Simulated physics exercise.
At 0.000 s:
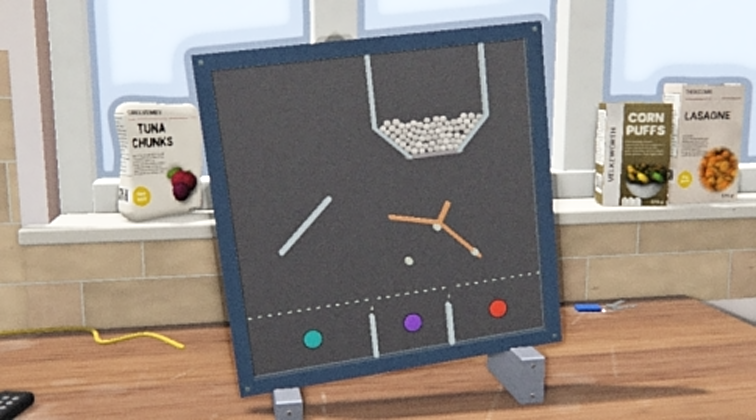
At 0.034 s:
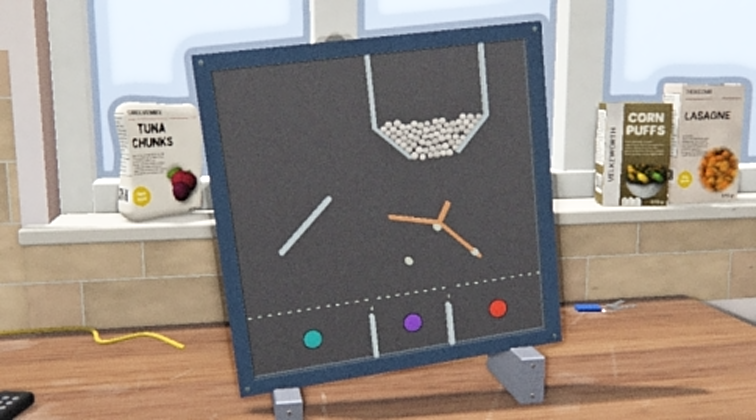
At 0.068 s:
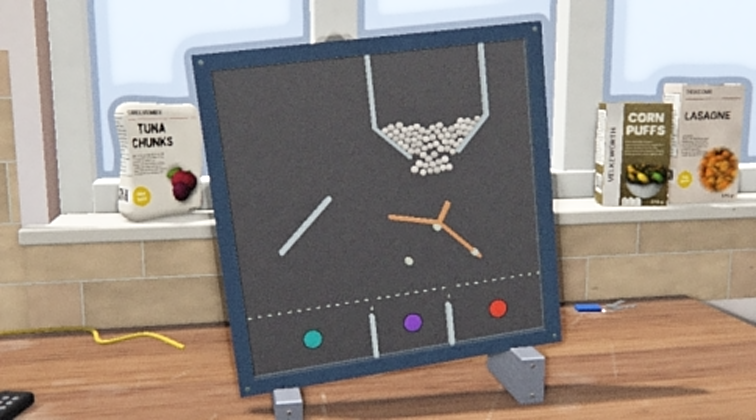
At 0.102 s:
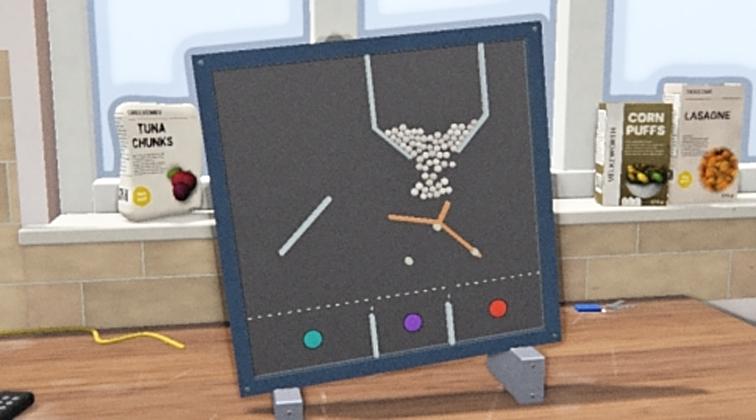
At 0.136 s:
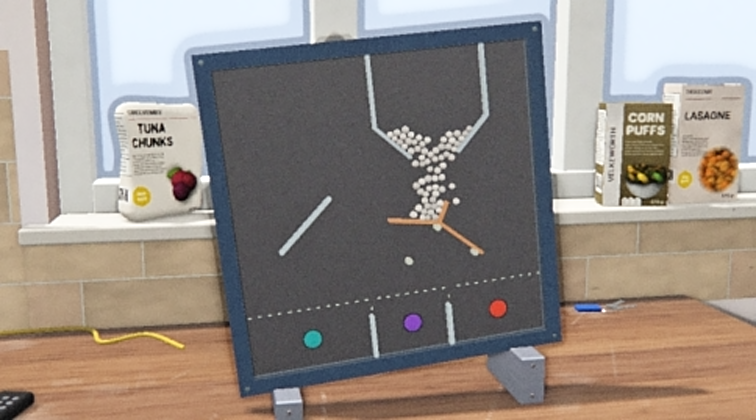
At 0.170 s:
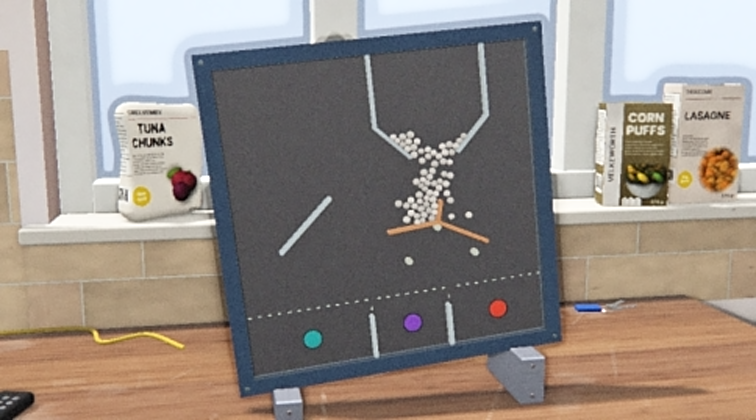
White pills pouring from a funnel in an upright chute box onto an orange rocker, which tilts back towards level beneath them.
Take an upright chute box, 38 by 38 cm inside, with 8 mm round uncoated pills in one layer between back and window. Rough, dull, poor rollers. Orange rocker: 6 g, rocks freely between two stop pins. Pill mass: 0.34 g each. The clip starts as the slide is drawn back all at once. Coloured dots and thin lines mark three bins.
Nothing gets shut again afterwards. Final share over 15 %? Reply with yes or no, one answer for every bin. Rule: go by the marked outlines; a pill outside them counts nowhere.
Red bin - yes, purple bin - no, turquoise bin - yes.
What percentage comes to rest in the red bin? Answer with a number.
Share at rest there: Approx. 40 %.
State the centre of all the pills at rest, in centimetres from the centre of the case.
Left: About 1 cm; below: About 18 cm.
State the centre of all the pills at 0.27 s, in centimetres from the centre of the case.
Position estimate: Right 4 cm, below 1 cm.
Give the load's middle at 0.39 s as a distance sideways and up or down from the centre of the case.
About 1 cm right and 8 cm below.
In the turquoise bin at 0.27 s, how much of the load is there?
Share: Some 0 %.
After 0.27 s, the pills' middle is 4 cm right of and 1 cm below the centre; nothing in the marked areas; orange rocker left end down 14°.
After 0.39 s, the pills' middle is 1 cm right of and 8 cm below the centre; turquoise 35 %; orange rocker left end down 22°.
After 0.62 s, the pills' middle is 1 cm left of and 14 cm below the centre; red 15 %, turquoise 60 %; orange rocker right end down 25°.
All still by 1.6 s, red 40 %, purple 0 %, turquoise 60 %; orange rocker right end down 25°.
